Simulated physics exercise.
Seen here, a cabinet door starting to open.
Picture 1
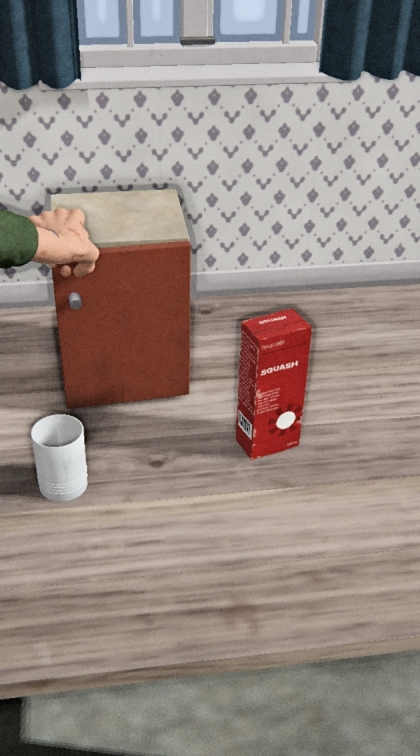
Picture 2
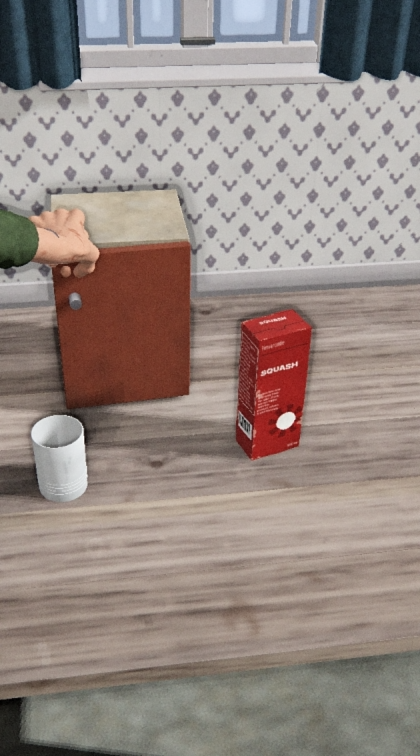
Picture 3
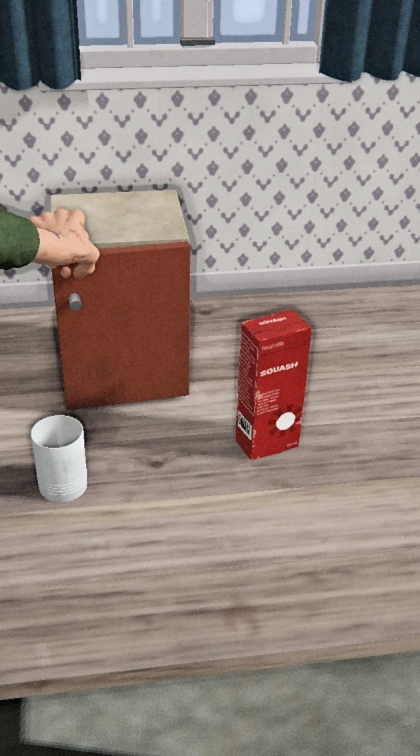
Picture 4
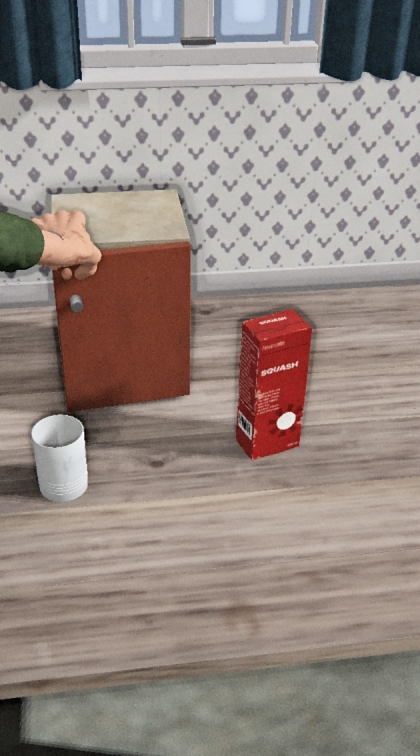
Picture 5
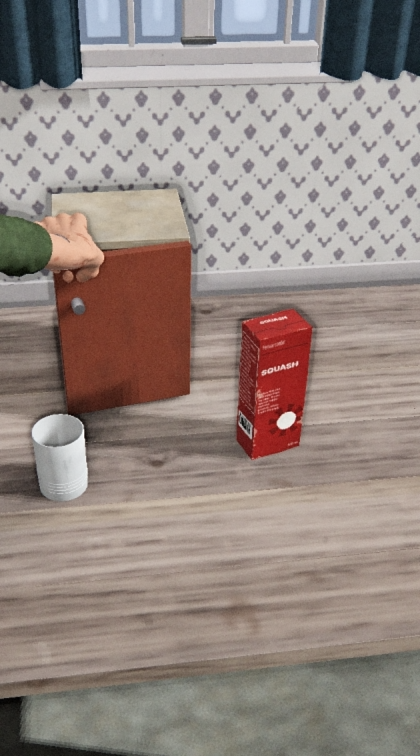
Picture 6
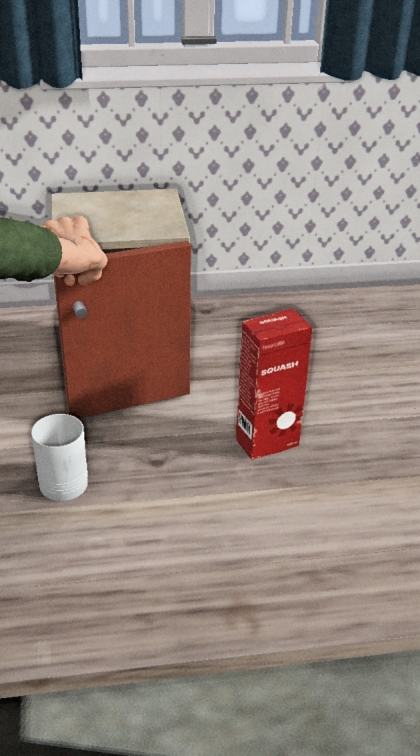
We see a hand at the top left edge of a small cabinet with a reddish-brown door, a white beaker and a red carton nearby on a wooden surface. After staying nearly still, the hand pulls the door slightly open.
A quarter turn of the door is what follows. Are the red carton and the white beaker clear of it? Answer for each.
The red carton escapes contact, the white beaker escapes contact.
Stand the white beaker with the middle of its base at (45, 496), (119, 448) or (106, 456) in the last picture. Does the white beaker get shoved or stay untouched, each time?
The white beaker is missed; gets knocked; gets shoved.
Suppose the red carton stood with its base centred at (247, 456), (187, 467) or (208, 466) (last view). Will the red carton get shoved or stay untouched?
The red carton stays untouched; gets knocked; is pushed along.
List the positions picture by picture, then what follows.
In the first frame, door 4° open; red carton (272, 386); white beaker (61, 458); door (126, 332).
In the second frame, door 4° open; white beaker (61, 459); door (126, 332).
In the third frame, door 4° open; red carton (272, 388); door (126, 333).
In the fourth frame, door 6° open; white beaker (61, 459); door (127, 334).
In the fifth frame, door 9° open; red carton (273, 387); door (128, 335).
In the sixth frame, door 13° open; red carton (272, 387); white beaker (61, 458); door (129, 337).
Then, 0.68 s later than the last frame, door 43° open; red carton at rest near (272, 387); white beaker at rest near (61, 458).
Then, 1.50 s later than the last frame, door 80° open; red carton at rest near (272, 387); white beaker at rest near (61, 458).
When it is over, the red carton stays untouched, near (272, 387); the white beaker stays untouched, near (61, 458).
